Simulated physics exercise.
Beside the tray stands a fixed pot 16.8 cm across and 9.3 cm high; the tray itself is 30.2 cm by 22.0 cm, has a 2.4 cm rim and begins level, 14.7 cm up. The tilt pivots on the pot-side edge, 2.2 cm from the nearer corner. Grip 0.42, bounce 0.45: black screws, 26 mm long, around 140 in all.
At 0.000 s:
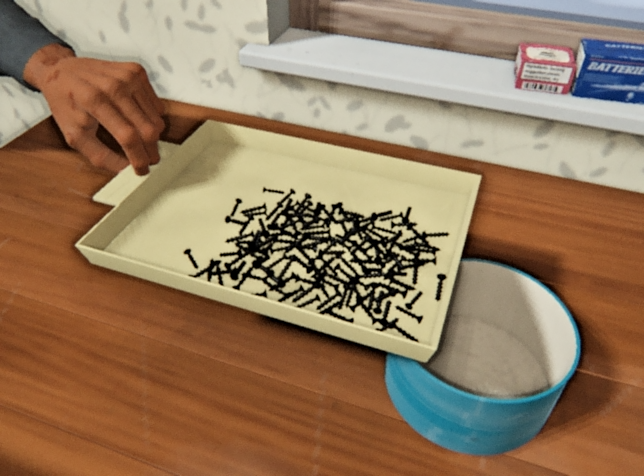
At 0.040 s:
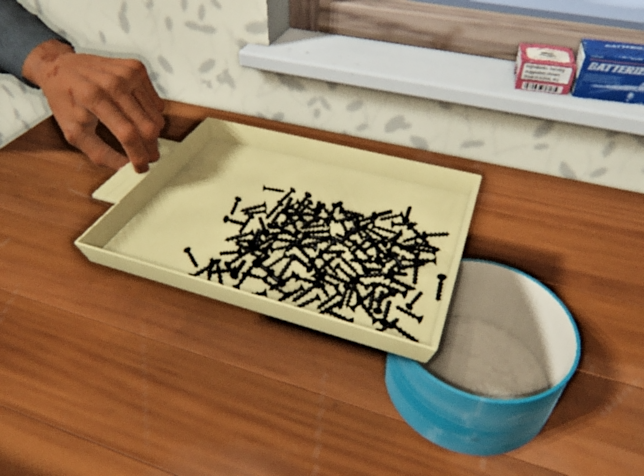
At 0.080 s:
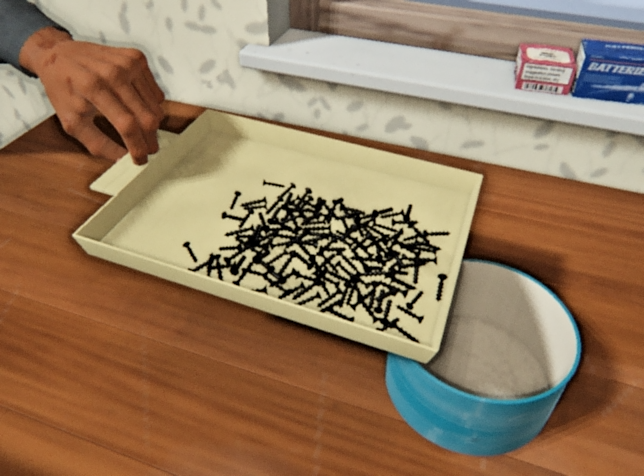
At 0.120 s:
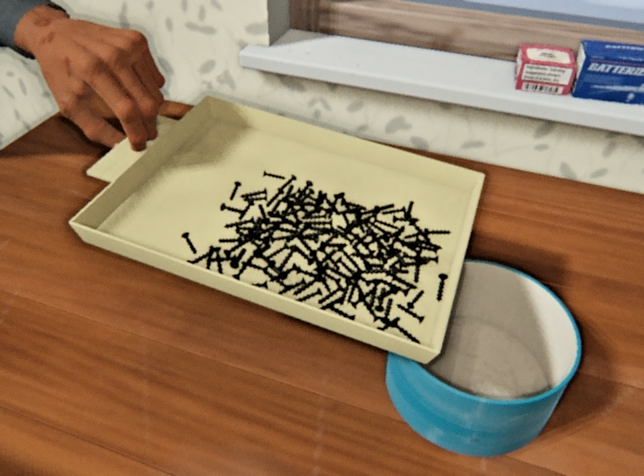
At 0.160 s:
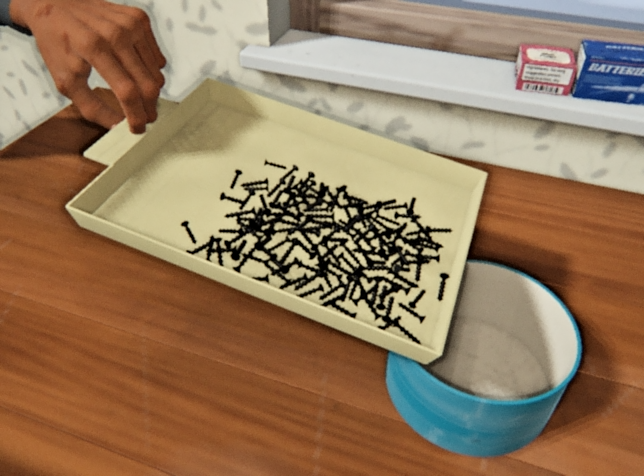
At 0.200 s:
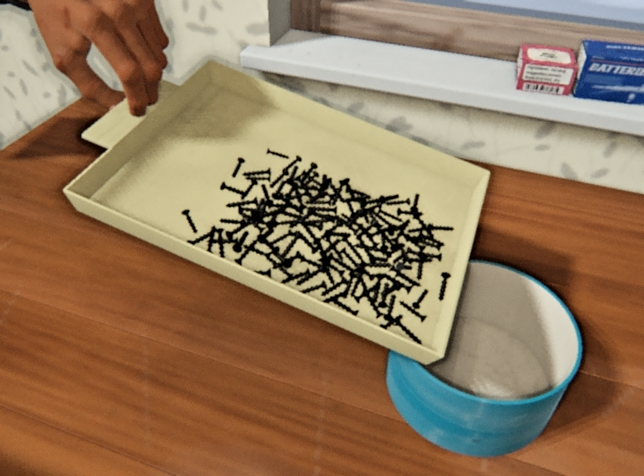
We see a pale yellow tray of scattered black screws on a wooden surface, its right end over the rim of a blue pot, as a hand at the left raises that side, tilting the tray gradually toward the pot.
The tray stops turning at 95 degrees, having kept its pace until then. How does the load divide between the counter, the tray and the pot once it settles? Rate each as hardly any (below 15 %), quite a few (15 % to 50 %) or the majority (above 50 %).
I would put it this way: Counter: Quite a few, tray: Hardly any, pot: The majority.
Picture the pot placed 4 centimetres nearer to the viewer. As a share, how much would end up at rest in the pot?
In that case about 90 percent would end up there.
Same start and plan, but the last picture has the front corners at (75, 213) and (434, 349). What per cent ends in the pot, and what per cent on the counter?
Pot 5; counter 95.
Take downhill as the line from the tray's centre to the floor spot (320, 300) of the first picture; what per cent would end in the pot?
I'd estimate about 0 %.
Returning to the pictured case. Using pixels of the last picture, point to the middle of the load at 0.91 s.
Look near (473, 312) in the last picture.
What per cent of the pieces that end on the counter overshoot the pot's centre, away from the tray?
Share: Close to 80 %.
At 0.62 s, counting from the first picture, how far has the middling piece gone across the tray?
Displacement on the tray: About 7 cm.
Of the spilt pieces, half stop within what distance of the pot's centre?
About 14 cm from the centre.
After 0.62 s, tilt 52 degrees; the tray holds 100 %, the pot 0 %.
After 0.91 s, tilt 79 degrees; the tray holds 75 %, the pot 5 %.
After 1.29 s, tilt 95 degrees; the tray holds 5 %, the pot 55 %.
By 2.2 s all is still; counter 40 %, tray 0 %, pot 60 %.
